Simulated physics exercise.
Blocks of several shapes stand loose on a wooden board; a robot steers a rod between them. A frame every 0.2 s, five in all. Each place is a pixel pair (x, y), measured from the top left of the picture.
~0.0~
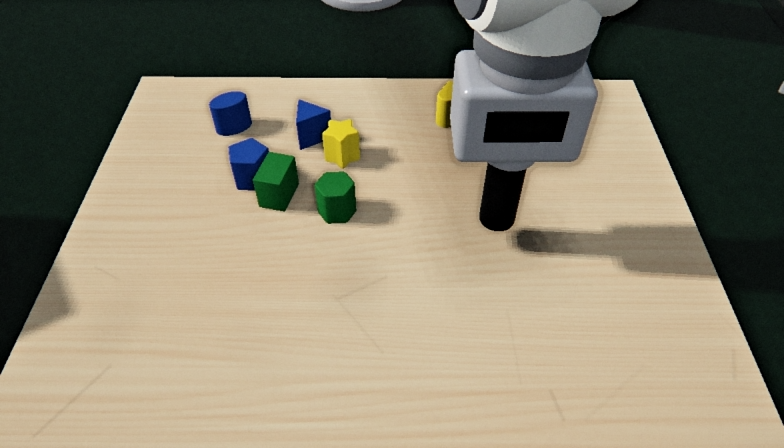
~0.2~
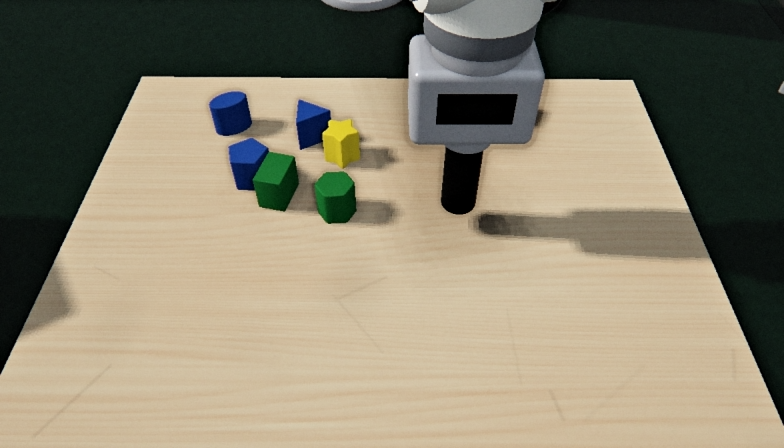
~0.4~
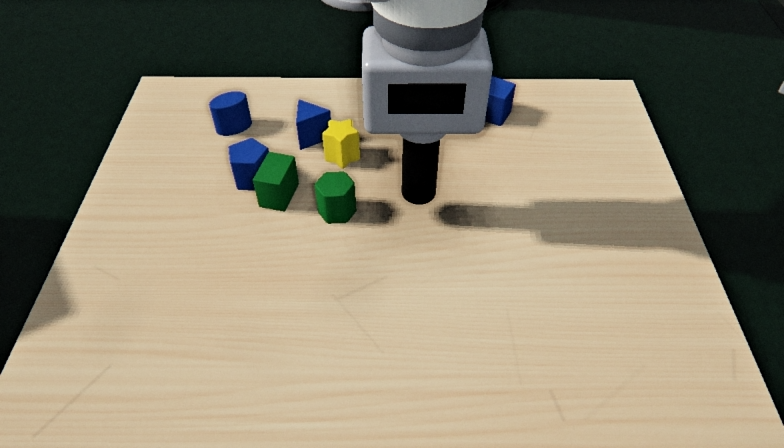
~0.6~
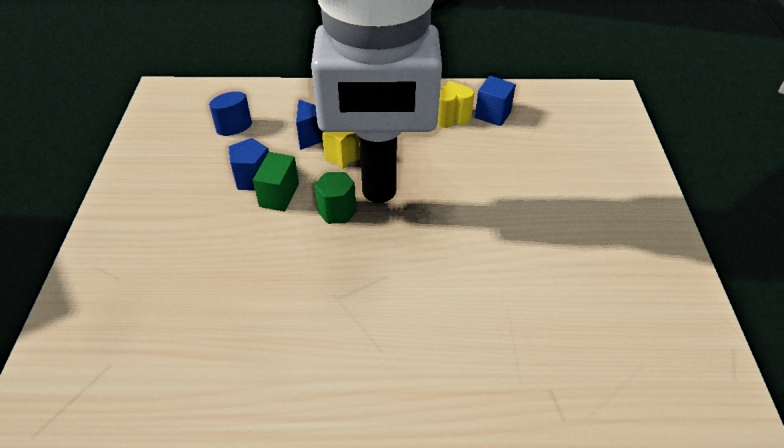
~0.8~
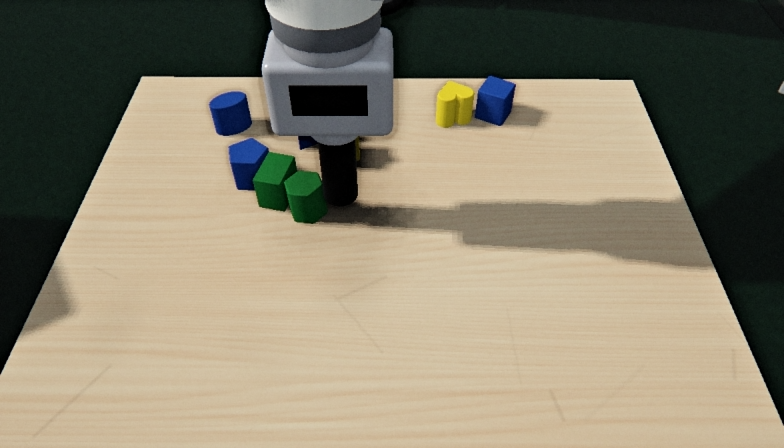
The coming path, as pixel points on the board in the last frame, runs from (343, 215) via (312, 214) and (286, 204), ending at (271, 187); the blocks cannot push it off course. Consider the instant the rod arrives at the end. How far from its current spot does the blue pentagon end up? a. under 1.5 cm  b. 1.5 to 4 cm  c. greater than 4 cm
Answer: B.
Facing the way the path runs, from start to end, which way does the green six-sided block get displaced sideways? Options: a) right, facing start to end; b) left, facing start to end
I'll go with b - left, facing start to end.
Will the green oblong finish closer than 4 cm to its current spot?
That would be a no.
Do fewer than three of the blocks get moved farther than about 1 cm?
Final answer: No.
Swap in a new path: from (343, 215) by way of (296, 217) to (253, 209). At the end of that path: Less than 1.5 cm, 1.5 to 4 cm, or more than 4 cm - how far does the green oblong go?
The best fit is over 4 cm.
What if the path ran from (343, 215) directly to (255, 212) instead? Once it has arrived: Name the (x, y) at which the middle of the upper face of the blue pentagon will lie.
The top centre is at (227, 140).
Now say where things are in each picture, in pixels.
Rod's lower end (497, 219); blue pentagon (247, 150); green oblong (274, 167); green six-sided block (335, 183); blue triangle (308, 110), in the first frame.
Rod (458, 203); blocks still, in the second frame.
Rod (419, 193); blocks still, in the third frame.
Rod (379, 191); blocks still, in the fourth frame.
Rod (341, 195); blue pentagon (247, 150); green oblong (274, 167); green six-sided block (304, 183); blue triangle hidden, in the fifth frame.
What follows on the original path. Halfway along, rod (294, 190); blue pentagon (231, 142), turned 30° clockwise; green oblong (237, 163), turned 40° clockwise; green six-sided block (256, 181).
At the end, rod (267, 166); blue pentagon (224, 138), turned 50° clockwise; green oblong (216, 160), turned 60° clockwise; green six-sided block (238, 179), turned 45° anticlockwise; blue triangle still.
